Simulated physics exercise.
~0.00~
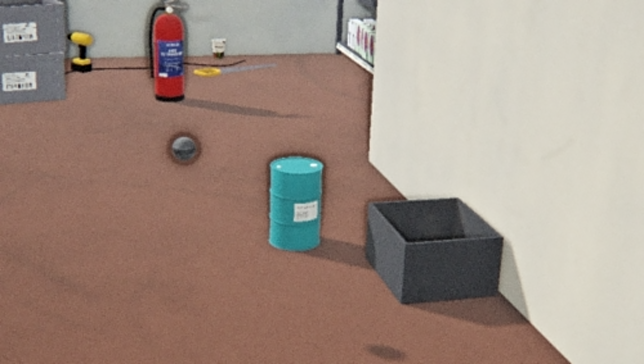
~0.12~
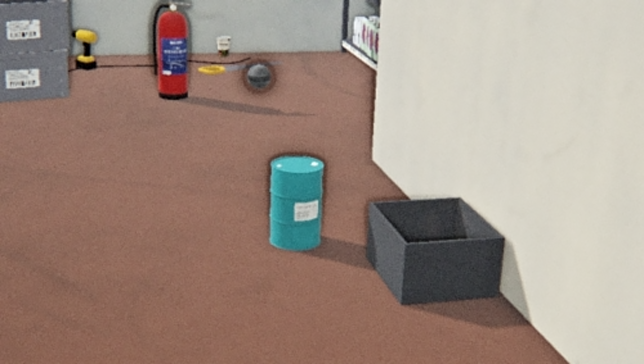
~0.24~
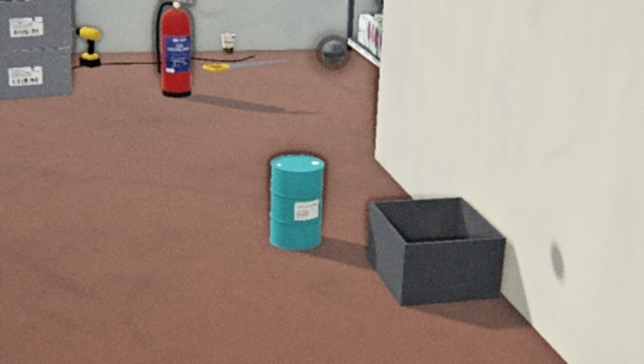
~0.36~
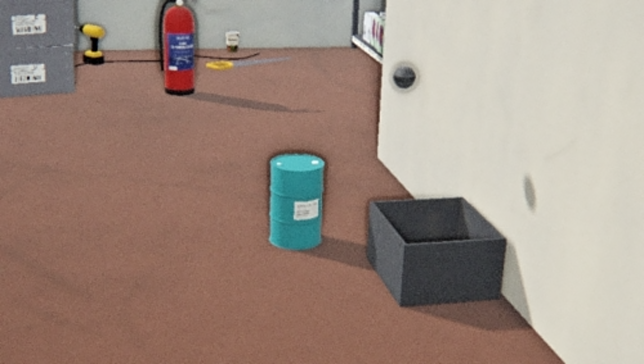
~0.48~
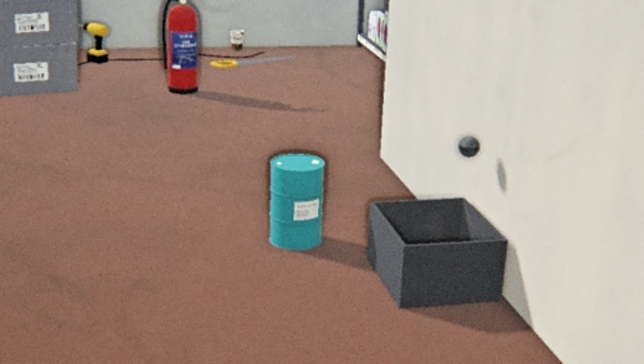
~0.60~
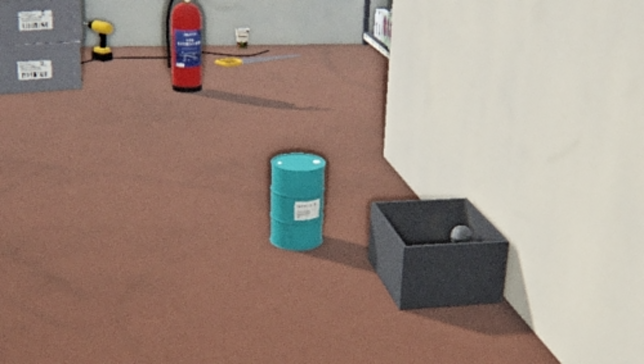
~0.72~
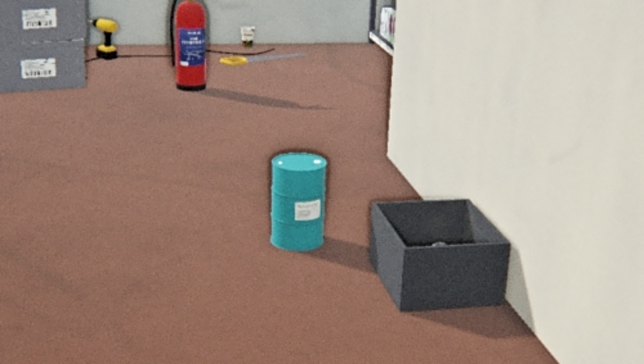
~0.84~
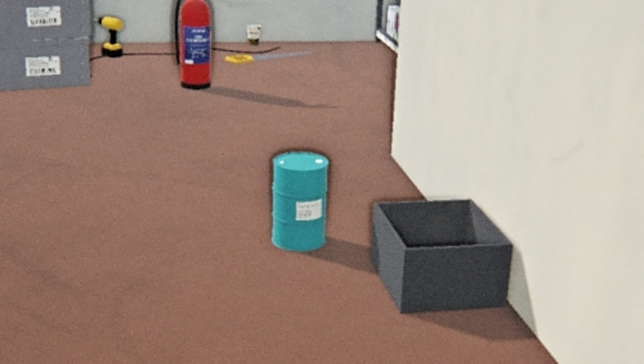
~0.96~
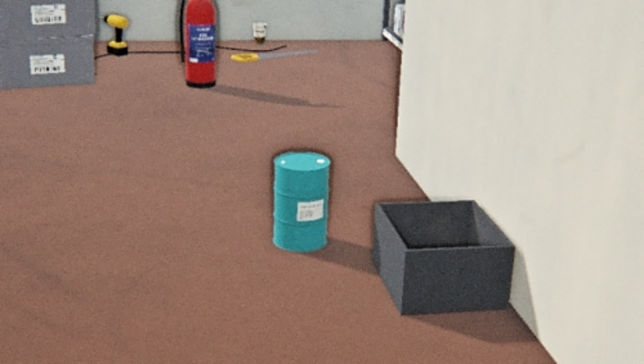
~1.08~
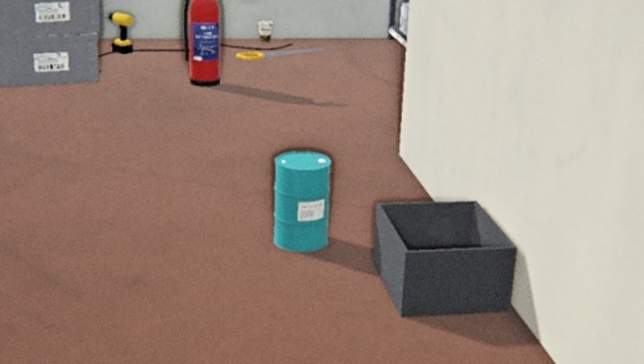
A grey ball flies right past a turquoise barrel and drops into an open box.
